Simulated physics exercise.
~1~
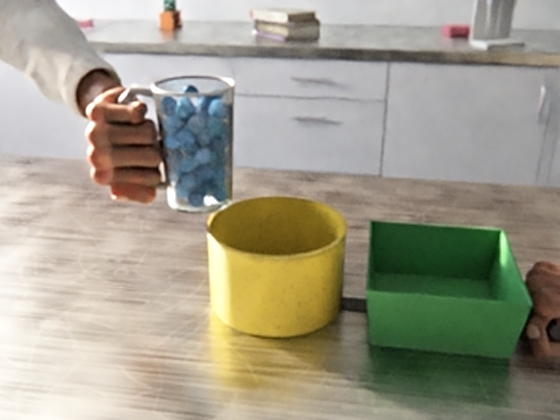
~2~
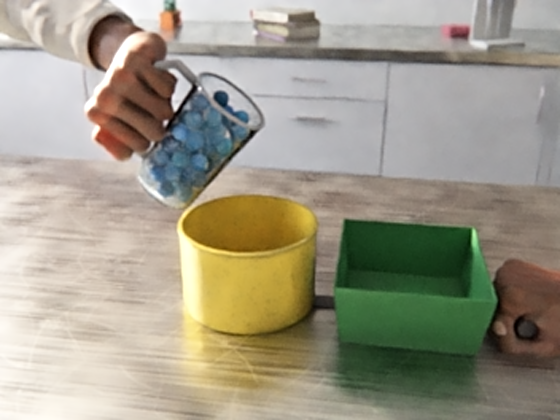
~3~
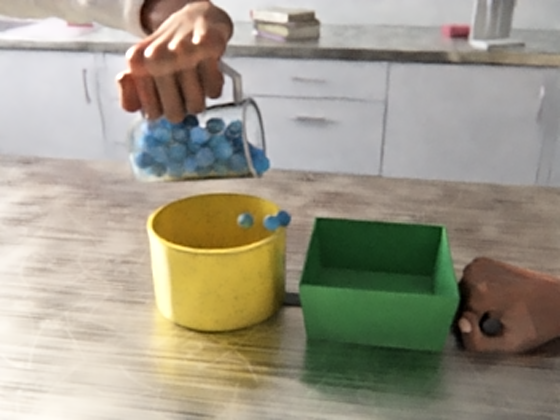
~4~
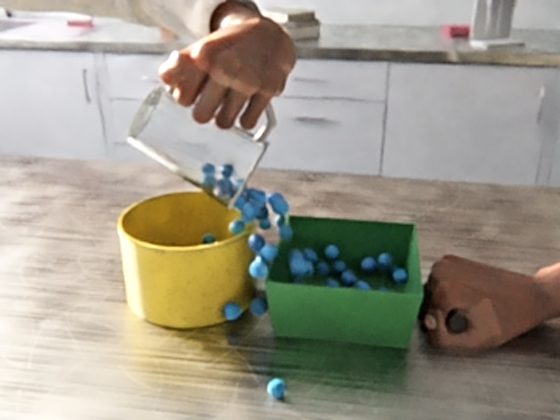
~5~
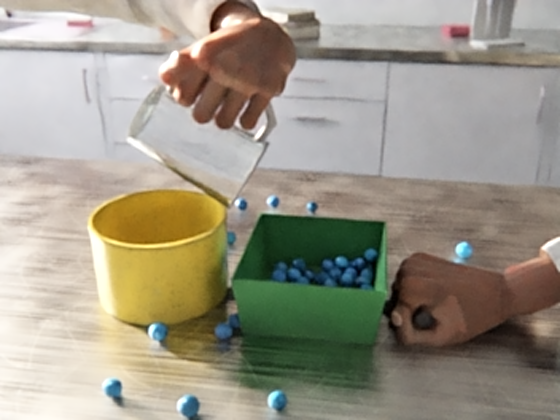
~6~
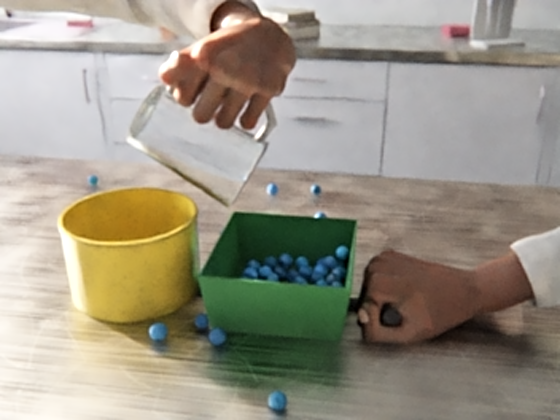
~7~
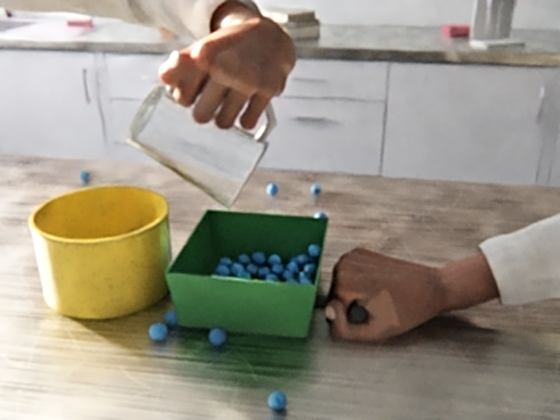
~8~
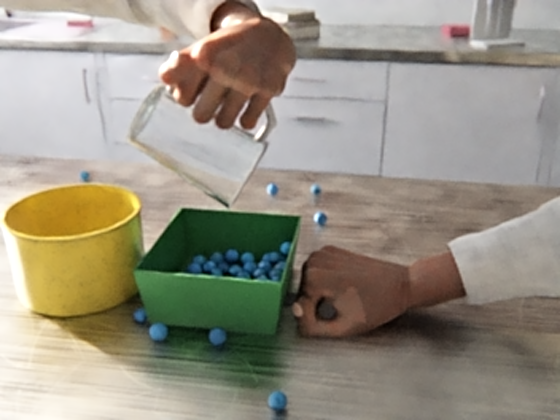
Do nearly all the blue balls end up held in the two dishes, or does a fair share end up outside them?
A fair share of the balls ends up outside the dishes. Most of the rest settle in the green tin, and the yellow pot gets very few.
A hand empties a cup of blue balls into a sliding green tin, scattering some outside.
